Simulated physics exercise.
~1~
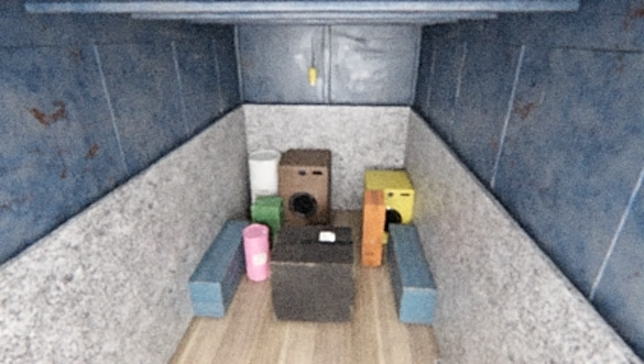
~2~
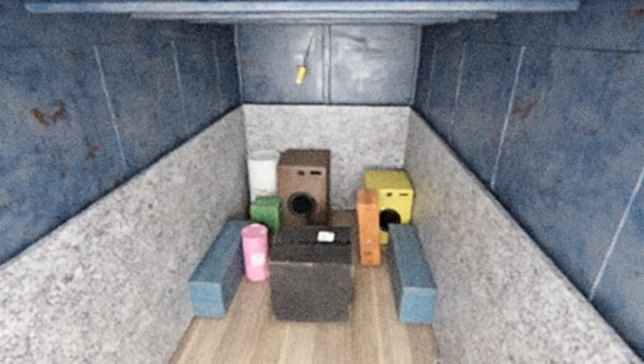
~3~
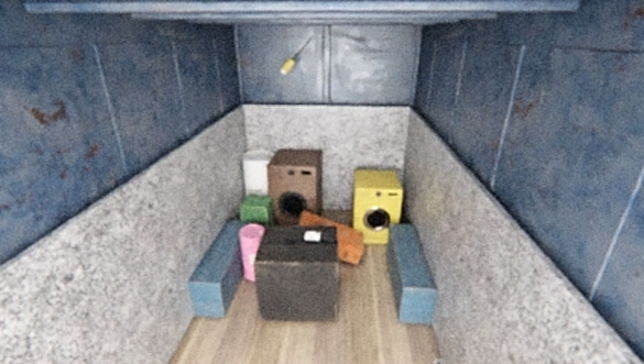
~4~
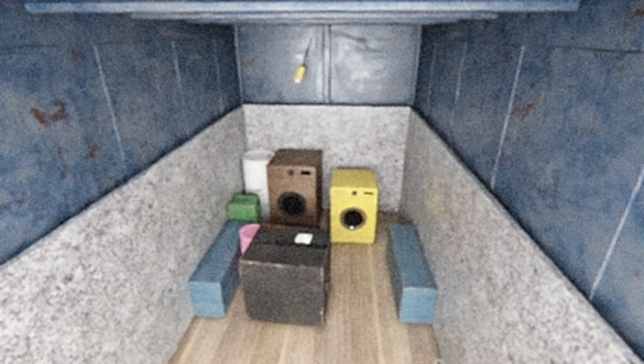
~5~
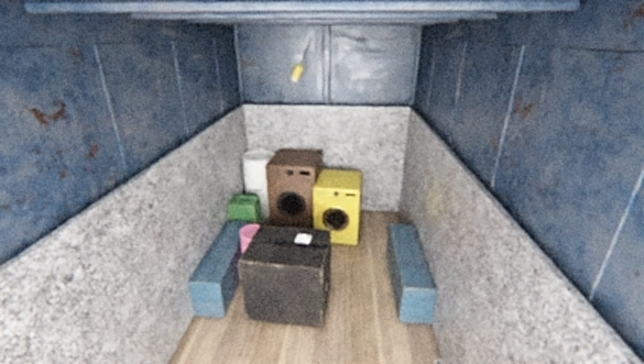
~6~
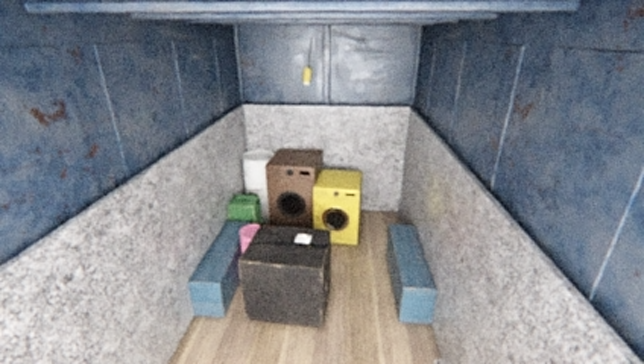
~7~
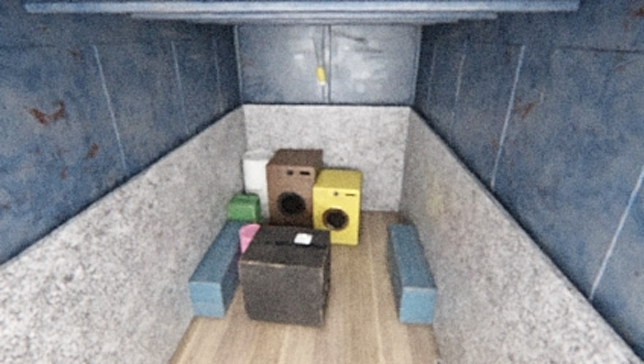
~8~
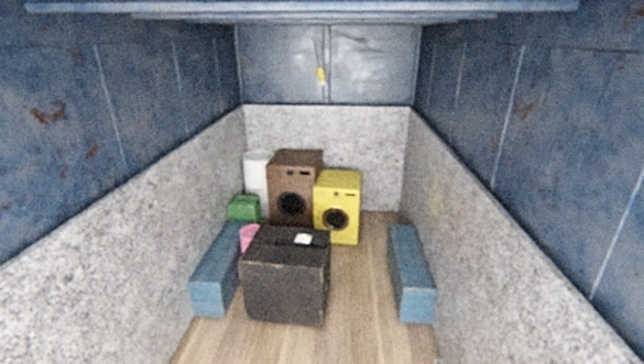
The clip opens on the back of a delivery van, where two appliances, a white drum, a pink canister and green, orange and black boxes stand loose between blue wheel boxes under a small yellow hanging lamp. The lamp swings left, and the upright orange box starts to lean. It topples onto its side to the left as the black box, green box and brown appliance shift slightly the same way. The yellow appliance slides farther left, staying upright, and stops beside the brown one. By the end the load is still, with the orange box hidden from view.
